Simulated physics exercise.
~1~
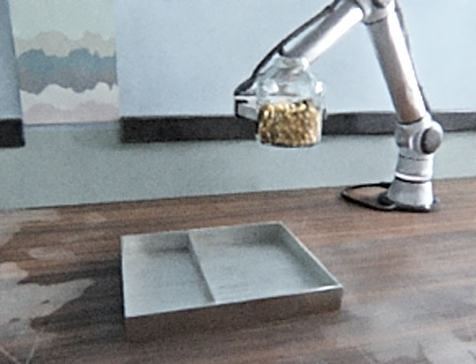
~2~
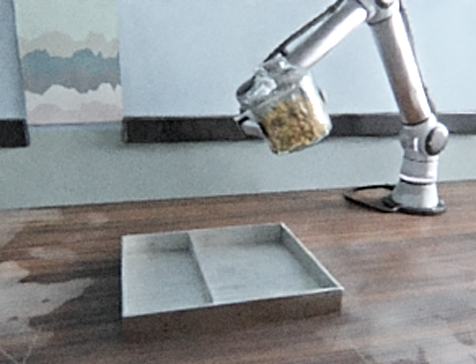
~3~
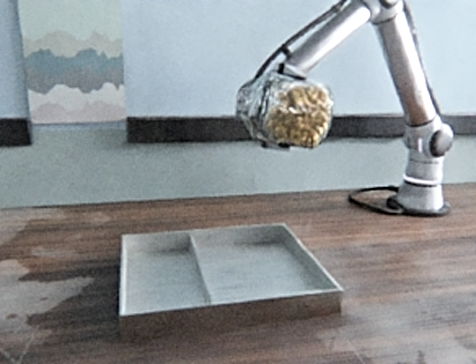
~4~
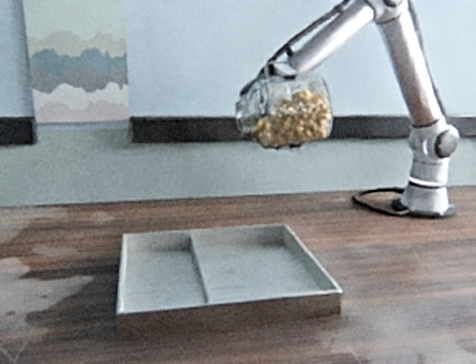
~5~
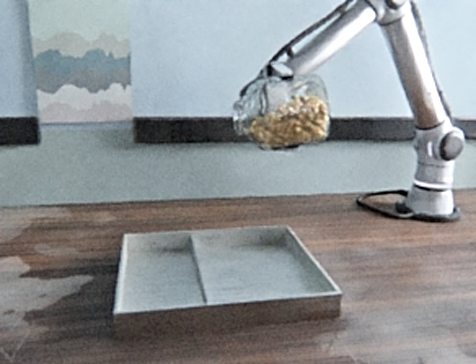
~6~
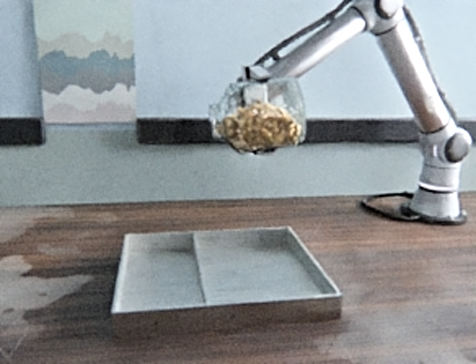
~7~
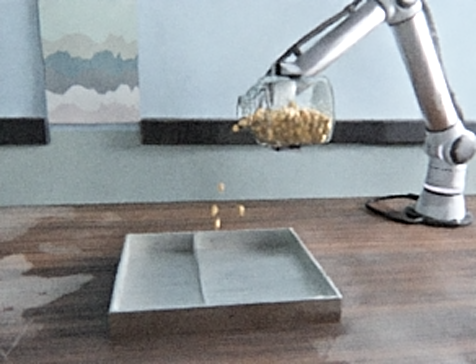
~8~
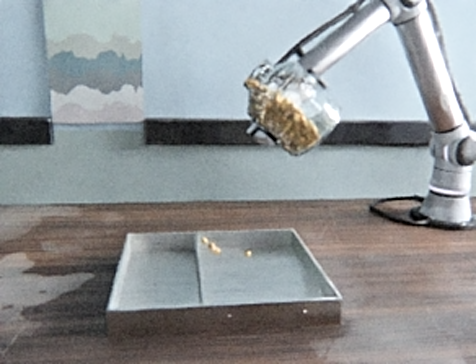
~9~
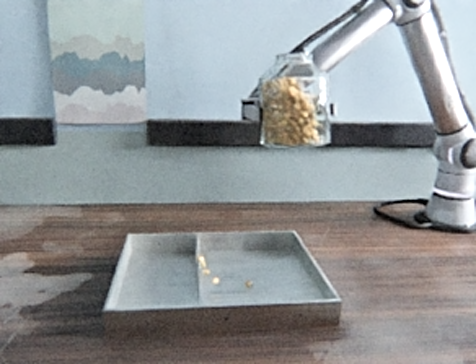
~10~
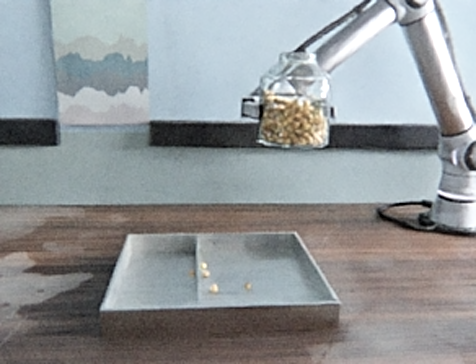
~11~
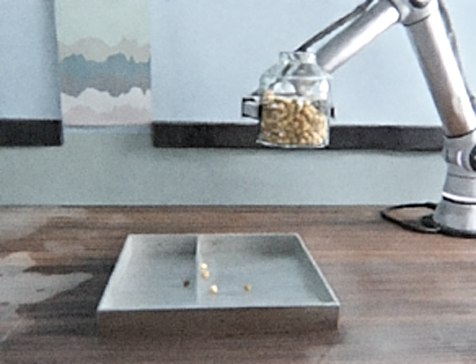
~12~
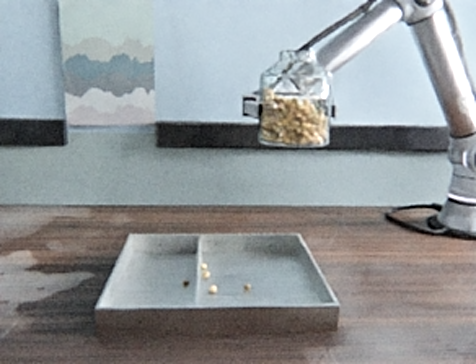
To begin with, a robot arm holds a clear jar partly filled with yellowish chickpeas above a shallow grey tray, which sits on a wooden table and is split by a cross wall. The arm tips the jar over onto its side, and the chickpeas slide along it without falling at first. With the jar still tipped, a few pieces drop out and land near the divider. The arm then swings the jar back upright. It stays there, still holding nearly all its chickpeas, while a small scattering rests in the tray around the divider.
